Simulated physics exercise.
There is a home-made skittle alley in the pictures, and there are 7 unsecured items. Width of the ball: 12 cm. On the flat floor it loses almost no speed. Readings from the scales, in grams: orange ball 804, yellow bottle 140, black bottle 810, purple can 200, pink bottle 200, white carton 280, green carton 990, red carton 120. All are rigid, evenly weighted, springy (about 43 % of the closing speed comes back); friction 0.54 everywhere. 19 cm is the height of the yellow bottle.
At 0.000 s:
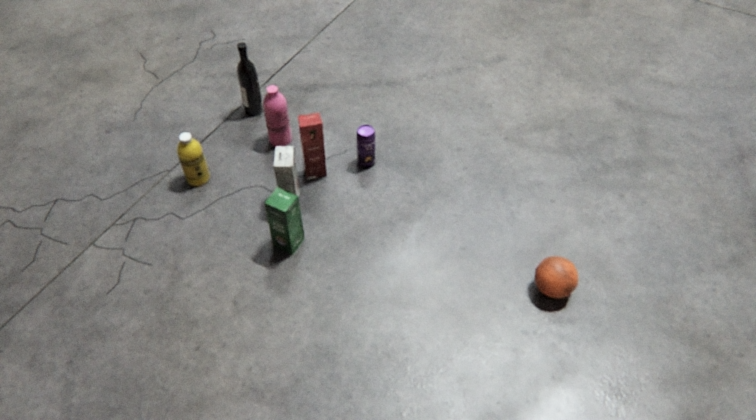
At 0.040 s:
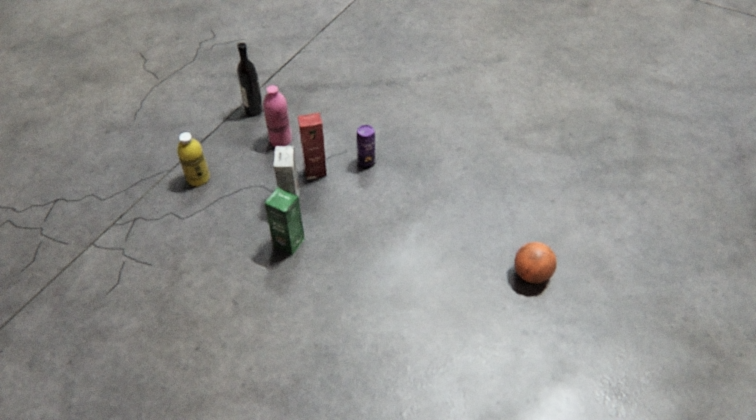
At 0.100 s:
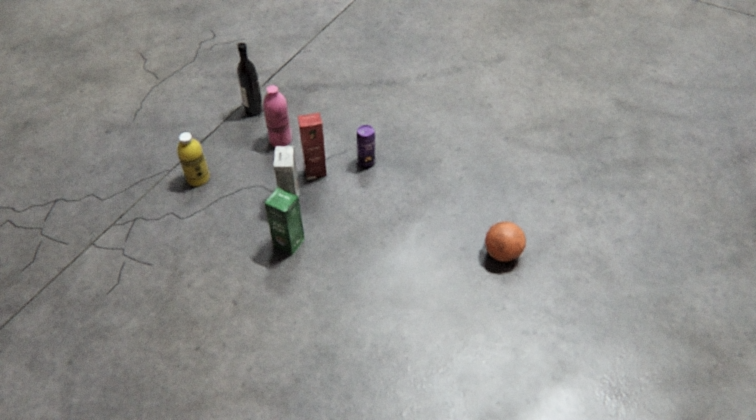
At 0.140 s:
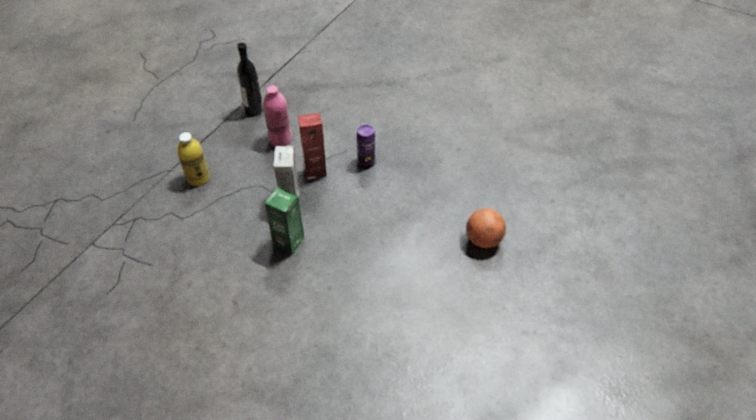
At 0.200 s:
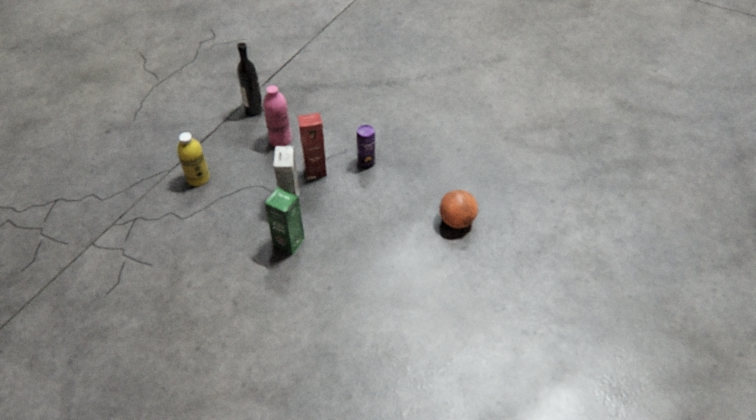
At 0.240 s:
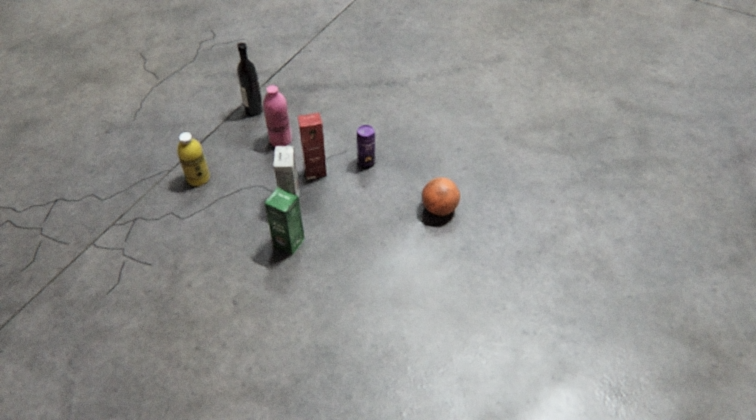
An orange ball rolls left and away across a grey floor near upright bottles and cartons.
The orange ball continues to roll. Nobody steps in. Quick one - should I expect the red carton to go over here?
No, it will stay standing.
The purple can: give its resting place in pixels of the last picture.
Close to pixel (281, 112) in the final view.
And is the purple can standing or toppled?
Well, the purple can tumbles down.
By 0.54 s, ball 86 cm along; orange ball near (352, 129); purple can tilted 69°.
By 0.94 s, ball 130 cm along; orange ball near (281, 67); purple can on its side.
By 1.54 s, ball 195 cm along; purple can on its side.
When it is over (1.9 s), lying over on the floor, purple can; the other 6 within 8 cm of the start. End places, in pixels of the last picture, red carton near (313, 147).
